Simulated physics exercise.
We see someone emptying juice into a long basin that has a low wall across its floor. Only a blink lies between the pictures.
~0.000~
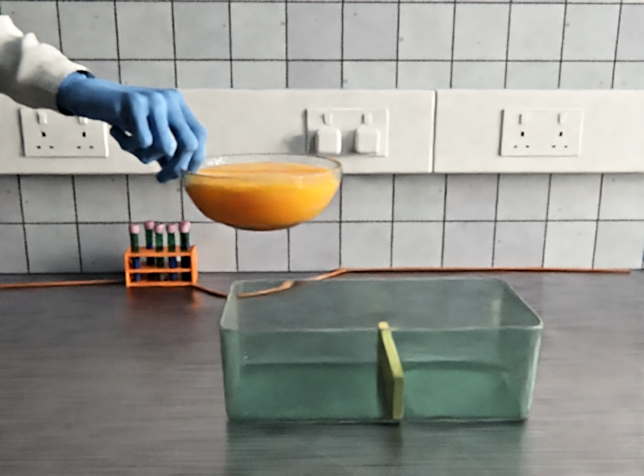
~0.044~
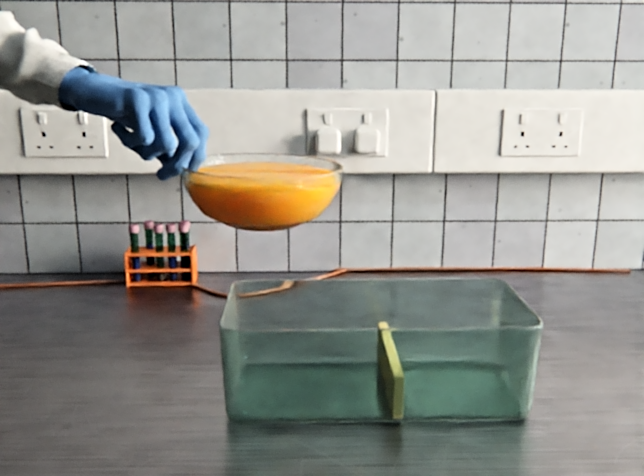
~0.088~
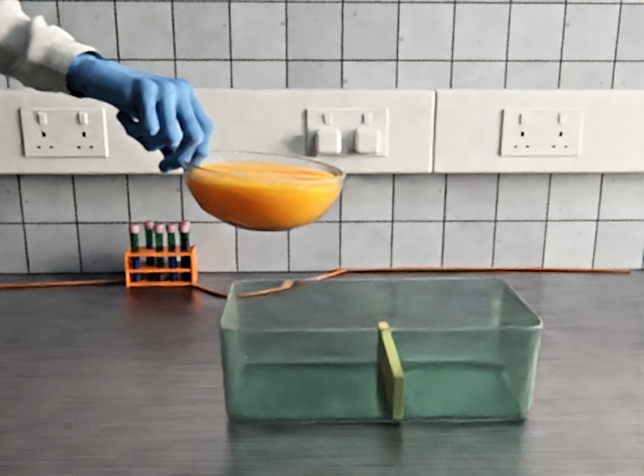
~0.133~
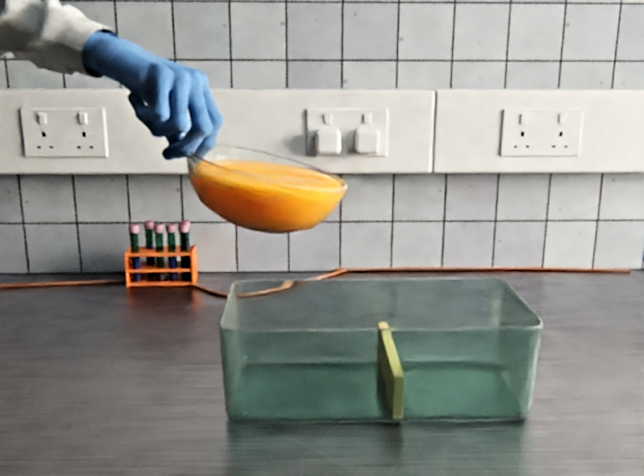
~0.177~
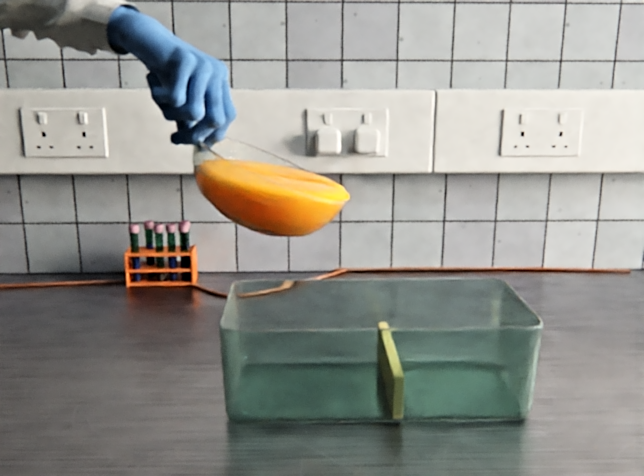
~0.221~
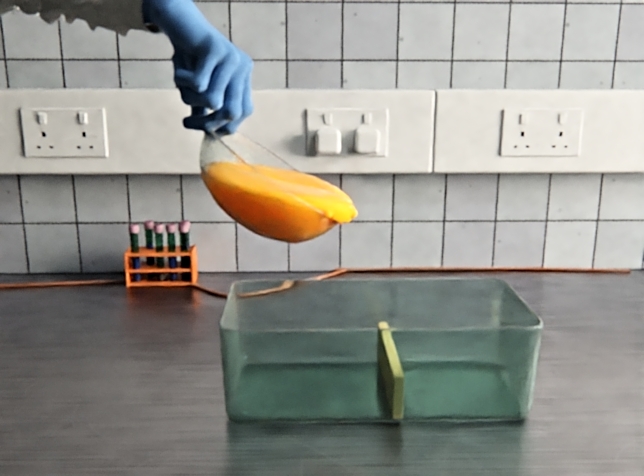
On a lab bench, a gloved hand steadily tilts a bowl of orange juice rightward.
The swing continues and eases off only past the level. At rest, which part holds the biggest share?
The left-hand section gets the most.
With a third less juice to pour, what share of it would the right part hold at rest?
About 10 per cent.
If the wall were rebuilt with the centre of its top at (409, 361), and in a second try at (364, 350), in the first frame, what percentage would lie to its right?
About 30 and 55 per cent.
By 0.48 s the tilt is 101° and 3 per cent is still to pour, 52 is left of the wall and 23 right of it.
By 0.66 s the tilt is 108° and 0 per cent is still to pour, 64 is left of the wall and 24 right of it.
By 0.86 s the tilt is 108° and 0 per cent is still to pour, 64 is left of the wall and 25 right of it.
By 1.07 s the tilt is 108° and 0 per cent is still to pour, 64 is left of the wall and 25 right of it.
At rest 64 per cent lies left of the wall, 25 right of it and 11 outside.
